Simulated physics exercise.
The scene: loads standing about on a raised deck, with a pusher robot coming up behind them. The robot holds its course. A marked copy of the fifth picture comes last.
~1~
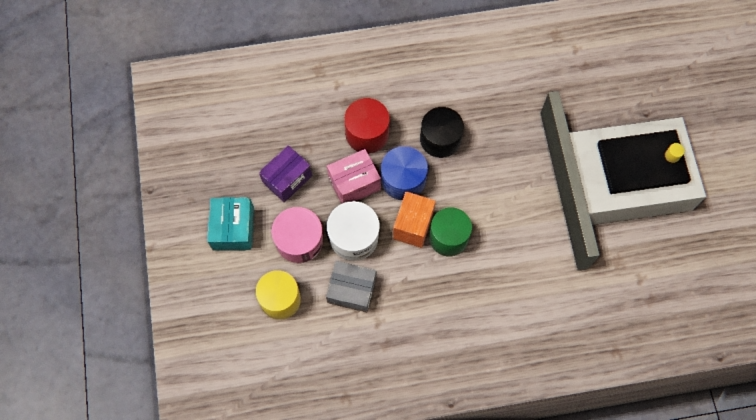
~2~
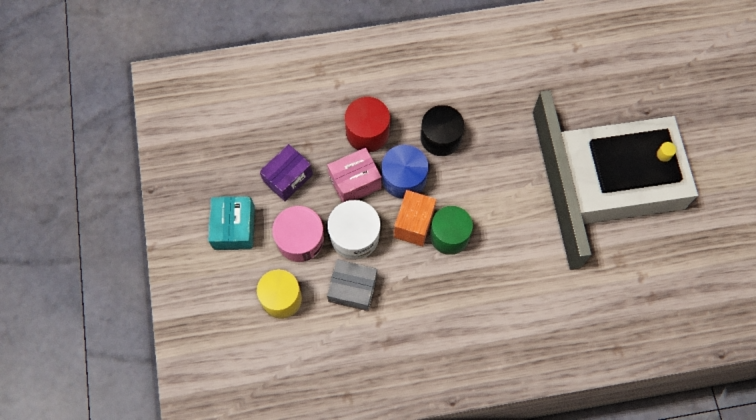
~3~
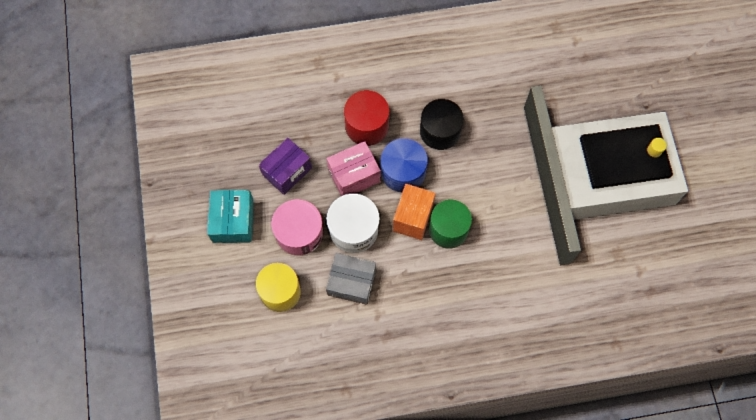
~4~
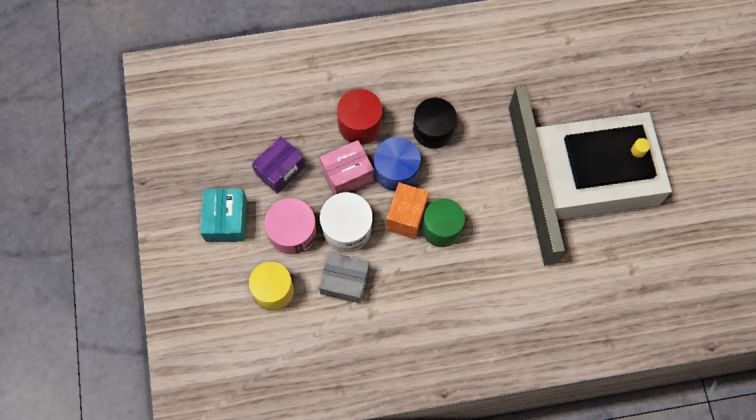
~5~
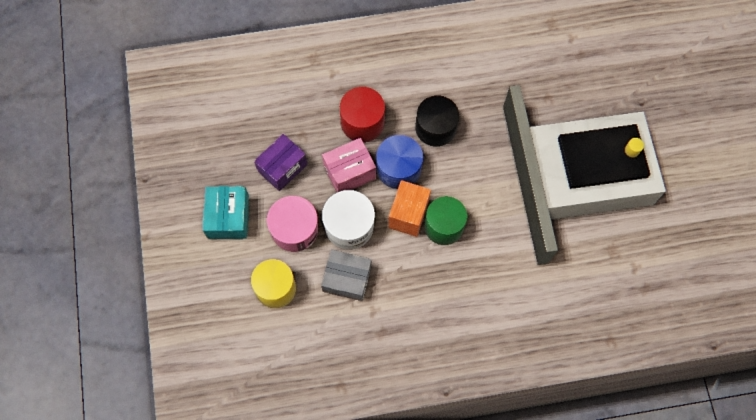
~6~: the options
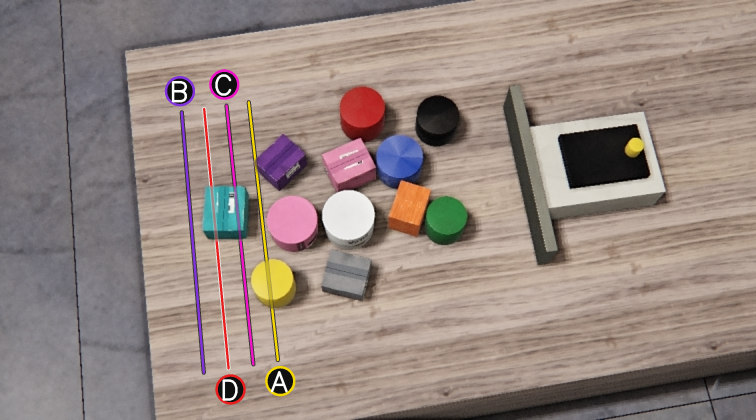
A pale robot with a black top, a yellow knob and a long dark pusher bar sits at the right of a wood-grained deck above grey tiles, seen from high above. Left of it stand red, black, blue, green, white, pink and yellow cylinders among purple, pink, turquoise, orange and grey blocks. The robot creeps steadily left, bar first, while the loads stay put and the view shifts slightly.
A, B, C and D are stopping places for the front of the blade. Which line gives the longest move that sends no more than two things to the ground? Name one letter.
D.
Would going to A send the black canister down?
No.
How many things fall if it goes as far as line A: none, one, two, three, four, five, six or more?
In all, none.
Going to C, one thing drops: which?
It is the pink pail.
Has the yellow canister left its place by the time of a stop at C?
Yes.
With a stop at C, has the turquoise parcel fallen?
No.
On the marked copy, A at (263, 225); B at (192, 236); C at (239, 228); D at (216, 232).
Following D. Soon after the start, robot (486, 174); red canister (338, 112); black canister (379, 125).
Later, robot (372, 192); pink pail (191, 259); turquoise parcel (202, 210).
In the end, robot (280, 206); pink pail over the edge; turquoise parcel over the edge; two fallen.
As for the rest, A is within the limit but short; B drops five; C is within the limit but short.
